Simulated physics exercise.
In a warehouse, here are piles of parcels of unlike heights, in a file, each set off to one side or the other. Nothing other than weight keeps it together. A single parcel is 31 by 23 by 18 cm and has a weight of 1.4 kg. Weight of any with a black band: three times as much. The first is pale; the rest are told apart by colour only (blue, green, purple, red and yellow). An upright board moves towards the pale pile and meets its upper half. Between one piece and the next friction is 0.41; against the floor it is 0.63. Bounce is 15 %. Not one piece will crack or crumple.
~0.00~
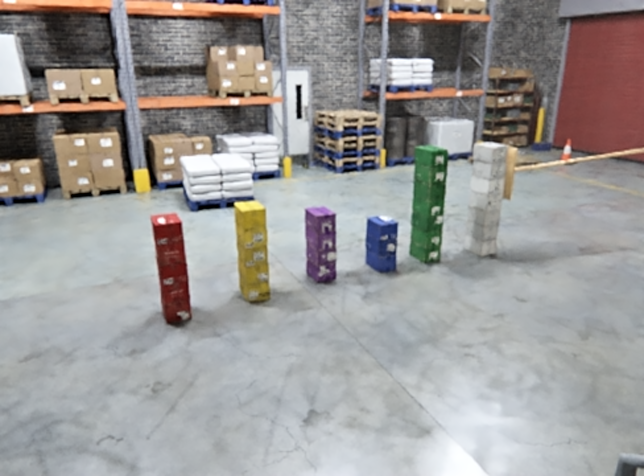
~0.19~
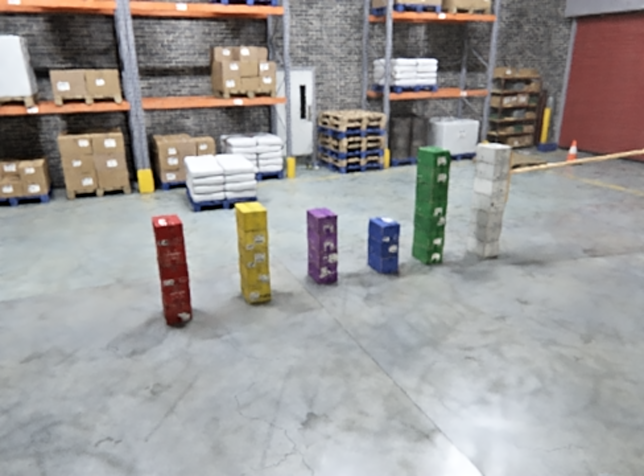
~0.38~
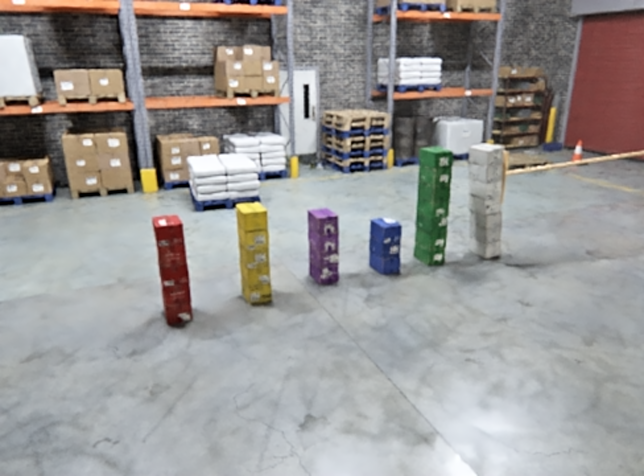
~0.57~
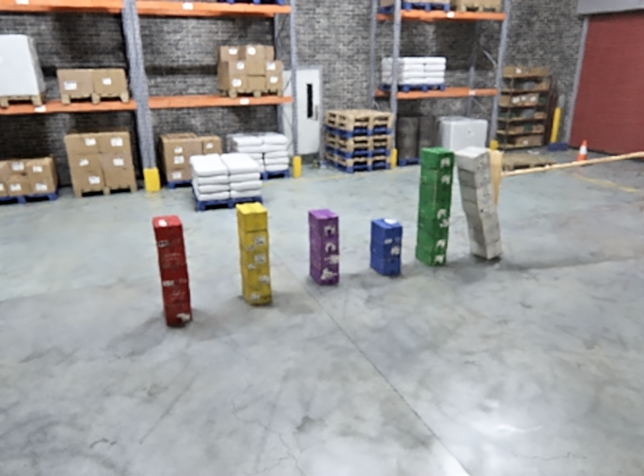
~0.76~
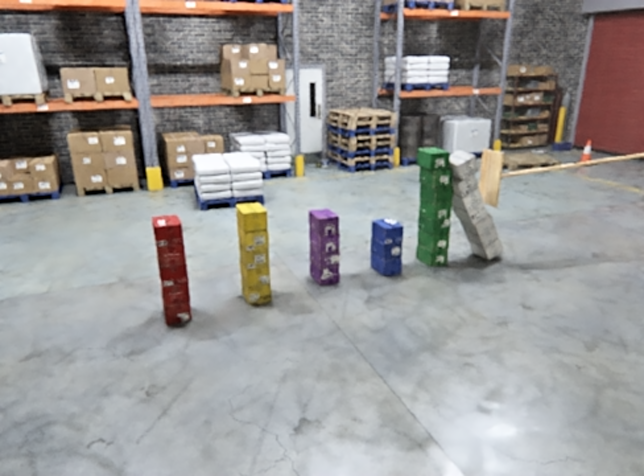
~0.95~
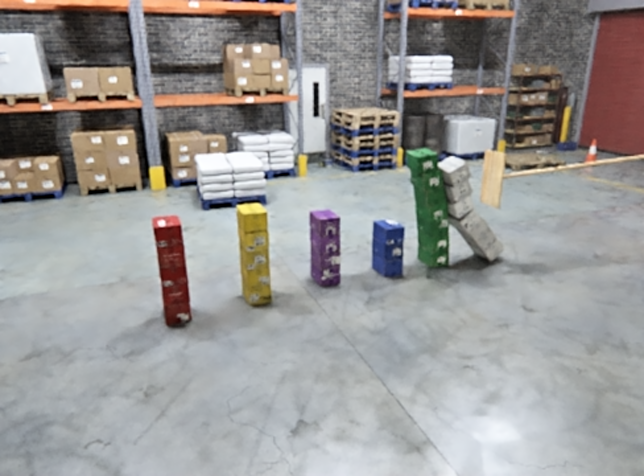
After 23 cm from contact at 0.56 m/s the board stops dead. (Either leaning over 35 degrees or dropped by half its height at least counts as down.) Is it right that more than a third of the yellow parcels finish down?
No, fewer than a third do.
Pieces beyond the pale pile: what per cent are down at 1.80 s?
It's 40 percent at that point.
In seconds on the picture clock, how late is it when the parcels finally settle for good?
3.5 s, give or take.
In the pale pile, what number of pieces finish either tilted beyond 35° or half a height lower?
That makes 7 in all.
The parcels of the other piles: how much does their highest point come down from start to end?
By about 35 cm, start to end.
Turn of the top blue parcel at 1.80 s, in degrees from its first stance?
Near 40 degrees from where it started.
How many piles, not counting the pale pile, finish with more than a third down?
It adds up to 3.
By 1.12 s, 7 of the pale pile down; none of the 5 yellow parcels down (0 of 24 in all colours); top yellow parcel unmoved; top green parcel tilted 16°.
By 1.38 s, 7 of the pale pile down; none of the 5 yellow parcels down (6 of 24 in all colours); top yellow parcel unmoved; top green parcel tilted 40°, 24 cm lower.
By 1.80 s, 7 of the pale pile down; none of the 5 yellow parcels down (10 of 24 in all colours); top yellow parcel unmoved; top blue parcel tilted 41°, 13 cm lower.
By 2.20 s, 7 of the pale pile down; none of the 5 yellow parcels down (13 of 24 in all colours); top yellow parcel moved 39 mm; top green parcel upside down.
When it is over (3.9 s), 7 of the pale pile down; none of the 5 yellow parcels down (13 of 24 in all colours); top yellow parcel moved 32 mm; top purple parcel upside down. That is 0 per cent. In pixels of the last frame, middles, top yellow parcel near (249, 218), top purple parcel near (243, 263).
